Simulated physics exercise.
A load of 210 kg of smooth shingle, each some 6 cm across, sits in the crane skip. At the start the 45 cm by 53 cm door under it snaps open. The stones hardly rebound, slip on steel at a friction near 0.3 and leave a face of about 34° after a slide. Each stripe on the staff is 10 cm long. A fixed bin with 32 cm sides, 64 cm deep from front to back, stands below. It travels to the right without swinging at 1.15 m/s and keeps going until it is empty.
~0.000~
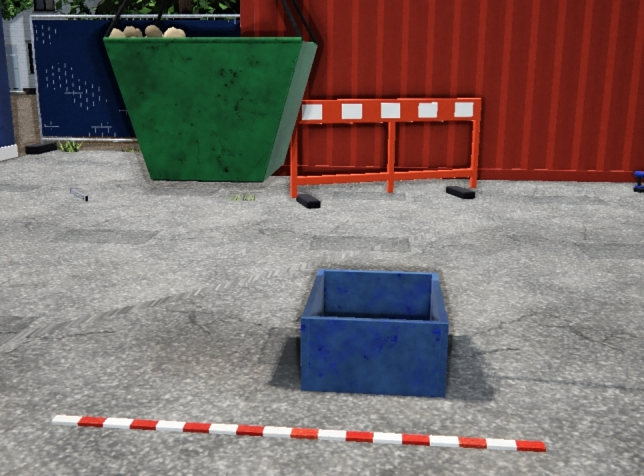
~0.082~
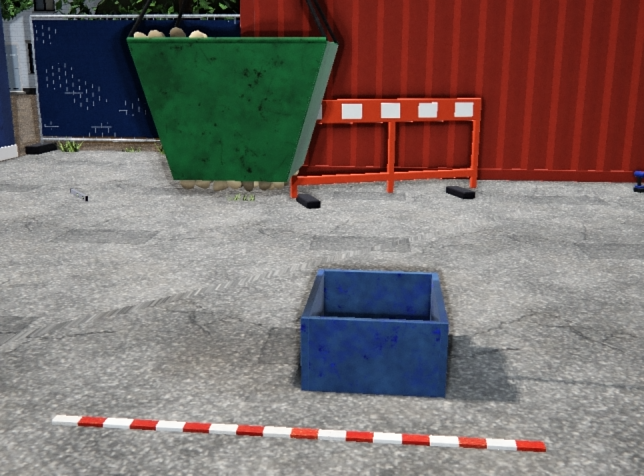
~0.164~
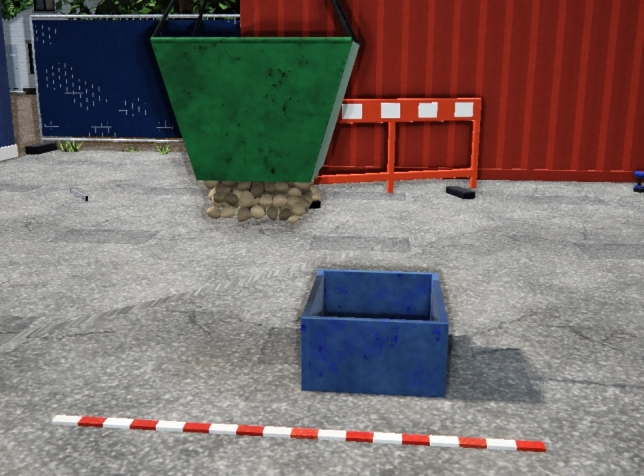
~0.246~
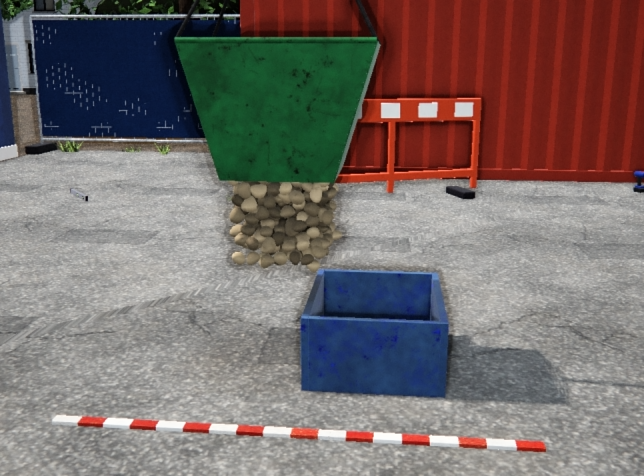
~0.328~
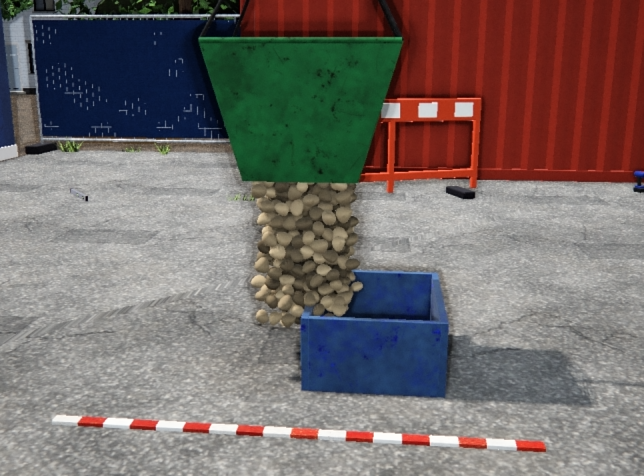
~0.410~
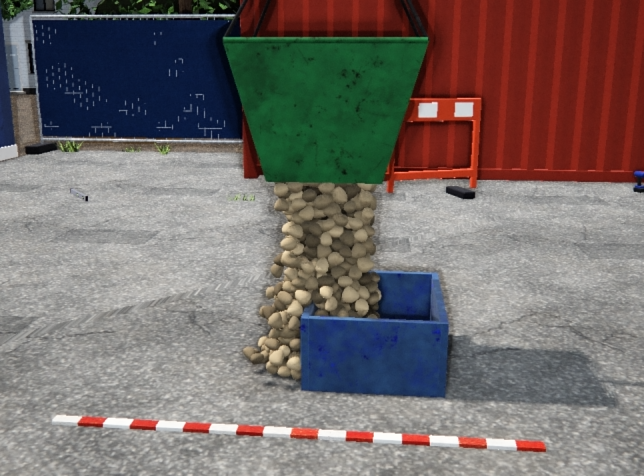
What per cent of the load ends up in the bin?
Close to 73 in a hundred.
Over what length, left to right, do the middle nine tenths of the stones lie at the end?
Roughly 100 cm.
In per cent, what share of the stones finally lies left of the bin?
Near 20 in a hundred.
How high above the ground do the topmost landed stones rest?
Some 42 cm high.
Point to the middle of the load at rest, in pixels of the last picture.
Near (366, 329).
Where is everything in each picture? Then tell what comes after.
In the first frame, the outlet is at (206, 168); nothing has dropped yet.
In the second frame, the outlet is at (229, 168); 7 % is out.
In the third frame, the outlet is at (253, 169); 20 % is out, the lowest stones still above the rim at (279, 208), 69 cm up.
In the fourth frame, the outlet is at (276, 169); 39 % is out, the lowest stones still above the rim at (299, 252), 50 cm up.
In the fifth frame, the outlet is at (300, 170); 61 % is out, the lowest stones still above the rim at (309, 290), 35 cm up.
In the sixth frame, the outlet is at (324, 170); 84 % is out, the lowest stones still above the rim at (318, 285), 35 cm up.
After 0.7 s, 0 % in the crane skip, 20 % falling or lying left of the bin, 77 % falling or lying in the bin, 3 % falling or lying beside or right of the bin; the stones farthest right are at (453, 277).
After 1.1 s, 0 % in the crane skip, 20 % falling or lying left of the bin, 73 % falling or lying in the bin, 7 % falling or lying beside or right of the bin; the stones farthest right are at (580, 358).
After 1.7 s, 0 % in the crane skip, 20 % falling or lying left of the bin, 73 % falling or lying in the bin, 7 % falling or lying beside or right of the bin.
After 2.6 s, 0 % in the crane skip, 20 % falling or lying left of the bin, 73 % falling or lying in the bin, 7 % falling or lying beside or right of the bin.
After 4.5 s, 0 % in the crane skip, 20 % left of the bin, 73 % in the bin, 7 % beside or right of the bin.
